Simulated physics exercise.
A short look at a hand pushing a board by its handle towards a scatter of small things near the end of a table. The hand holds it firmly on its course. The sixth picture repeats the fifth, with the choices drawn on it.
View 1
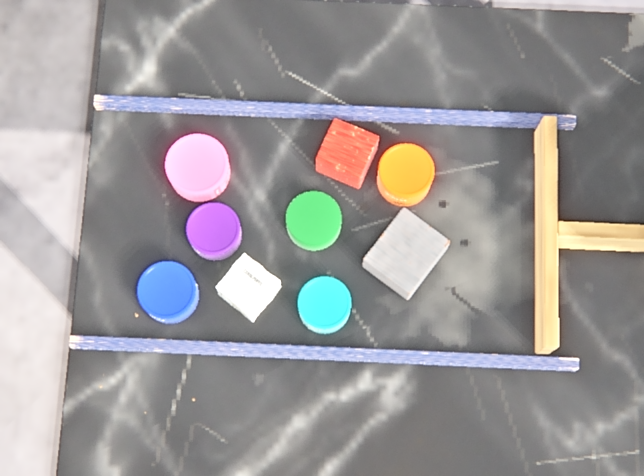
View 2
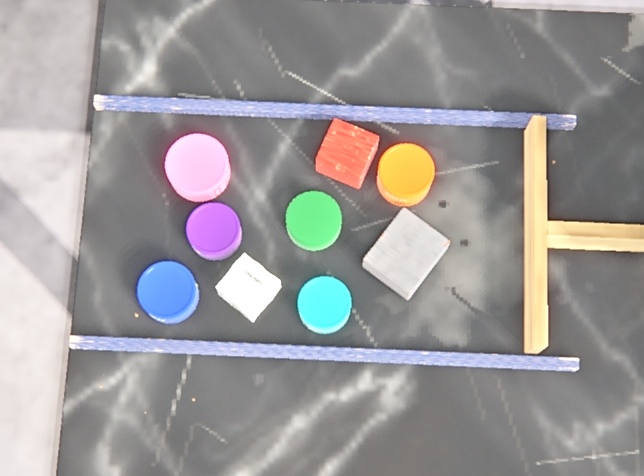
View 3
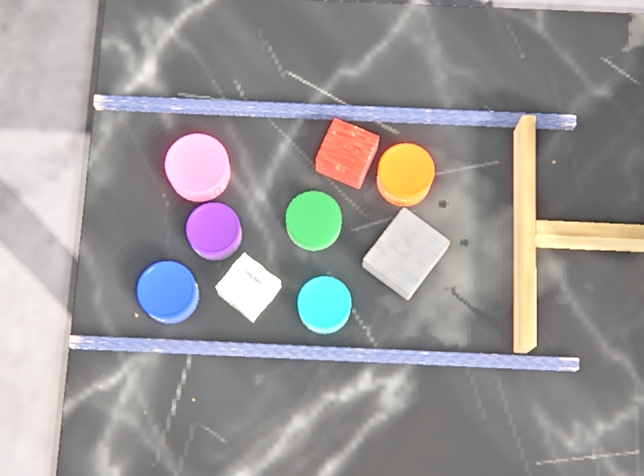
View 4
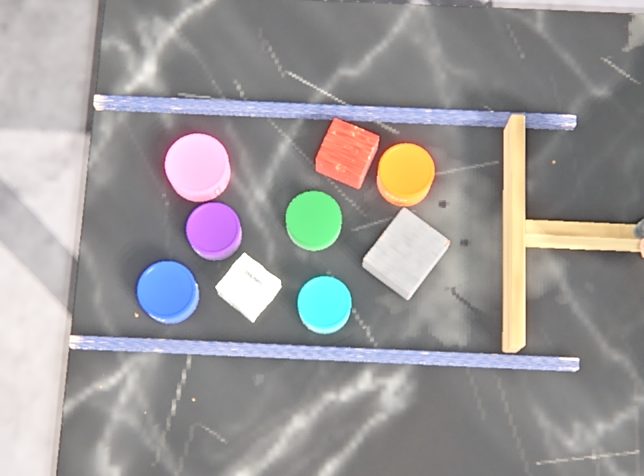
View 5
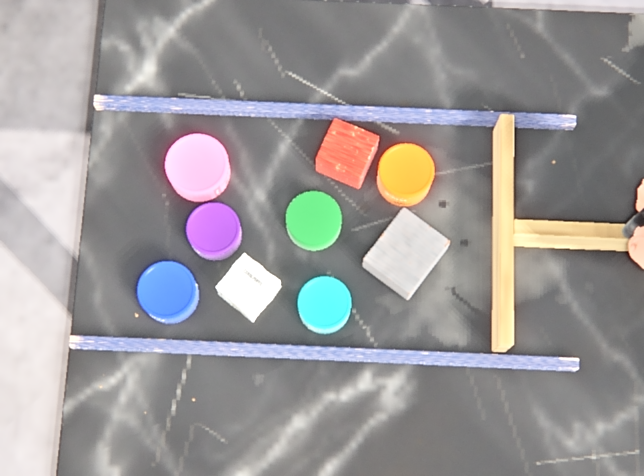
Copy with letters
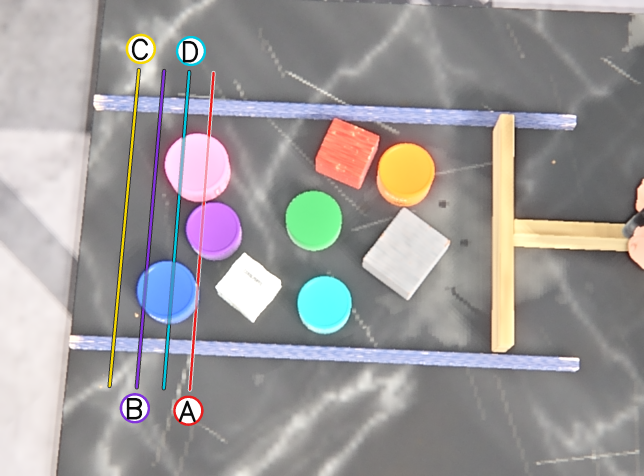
A wooden board slides left between two blue rails toward scattered coloured jars and blocks.
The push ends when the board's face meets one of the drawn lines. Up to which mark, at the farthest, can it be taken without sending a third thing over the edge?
It can go as far as D.
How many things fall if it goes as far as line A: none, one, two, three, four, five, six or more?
One.
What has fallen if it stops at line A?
The blue jar goes over.
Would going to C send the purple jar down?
By then, yes.
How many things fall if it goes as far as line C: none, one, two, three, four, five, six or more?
By then, five.
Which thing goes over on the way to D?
It is the blue jar.
On the marked copy, A at (202, 226); B at (151, 223); C at (125, 222); D at (177, 224).
Taking D. A third of the way, board (387, 221); turquoise tub (319, 316); red block (312, 145).
Two thirds of the way, board (269, 216); blue jar (126, 300); purple jar (154, 244).
When it is over, board (177, 212); blue jar over the edge; purple jar (87, 251); one fallen.
As for the rest, A is within the limit but short; B drops five; C drops five.
